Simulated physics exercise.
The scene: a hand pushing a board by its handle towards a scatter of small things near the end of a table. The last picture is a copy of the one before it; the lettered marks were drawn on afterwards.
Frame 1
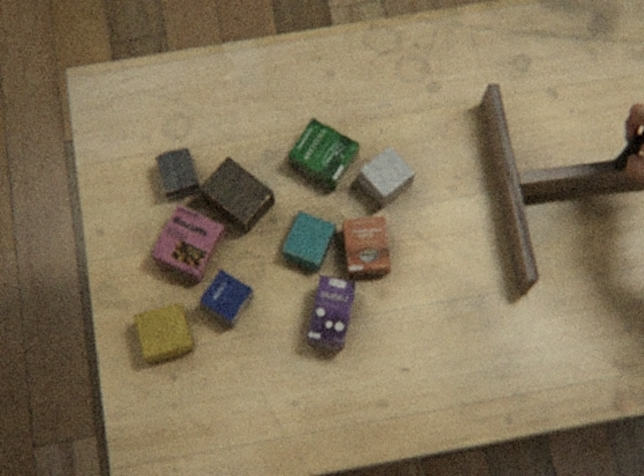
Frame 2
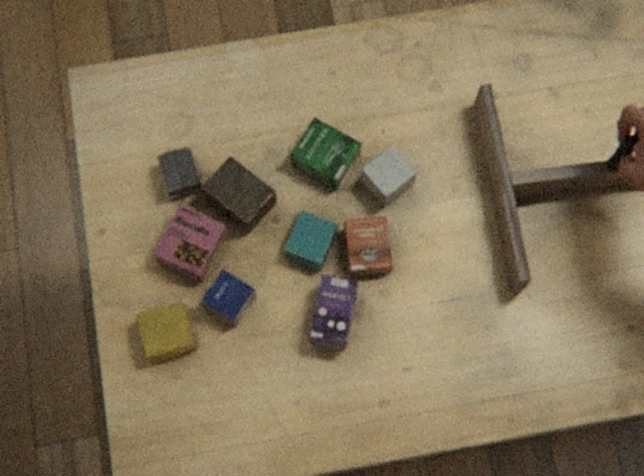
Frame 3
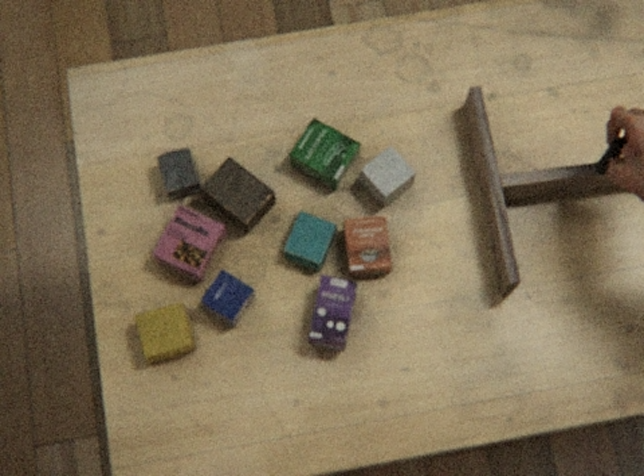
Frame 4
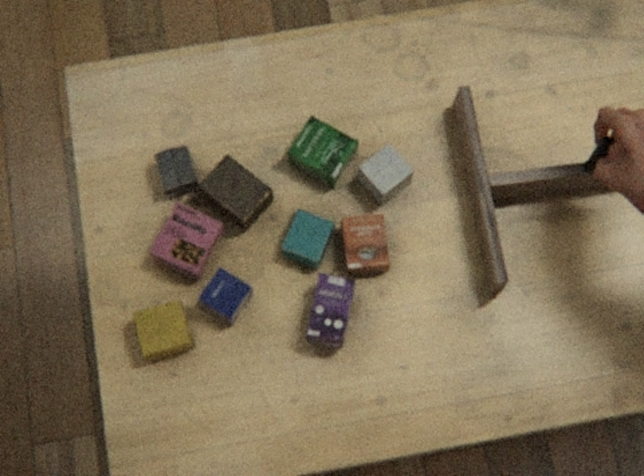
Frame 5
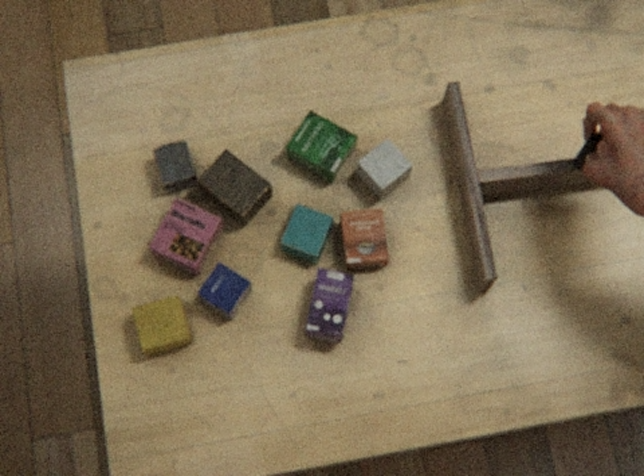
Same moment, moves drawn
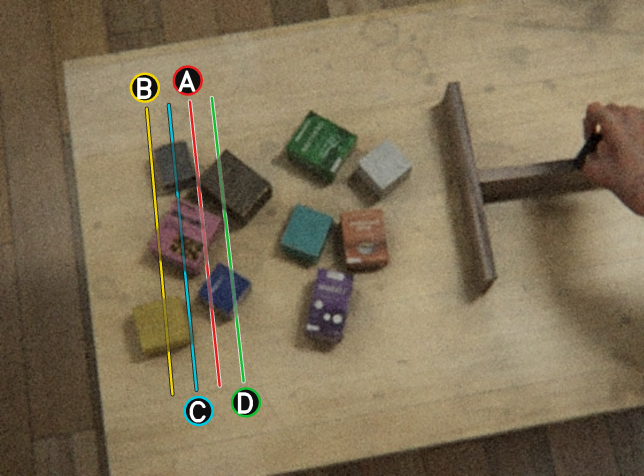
A hand gripping the handle of a wide board pushed it slowly a short way left across a wooden table, toward scattered colorful boxes and blocks, which stayed in place with the board not touching them.
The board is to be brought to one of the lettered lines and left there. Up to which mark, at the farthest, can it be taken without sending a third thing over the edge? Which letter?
It can go as far as B.
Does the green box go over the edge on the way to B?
No.
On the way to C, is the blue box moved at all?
Yes.
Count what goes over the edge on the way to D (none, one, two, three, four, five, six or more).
By then, none.
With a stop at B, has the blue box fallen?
By then, no.
On the copy, A at (204, 237); B at (159, 245); C at (182, 241); D at (227, 234).
On B. First, board (361, 196); green box (301, 137); white block (322, 176).
Then, board (248, 216); pink box (133, 257); yellow block (150, 330).
Finally, board (158, 231); pink box over the edge; yellow block over the edge; two fallen.
By contrast, A is within the limit but short; C is within the limit but short; D is within the limit but short.
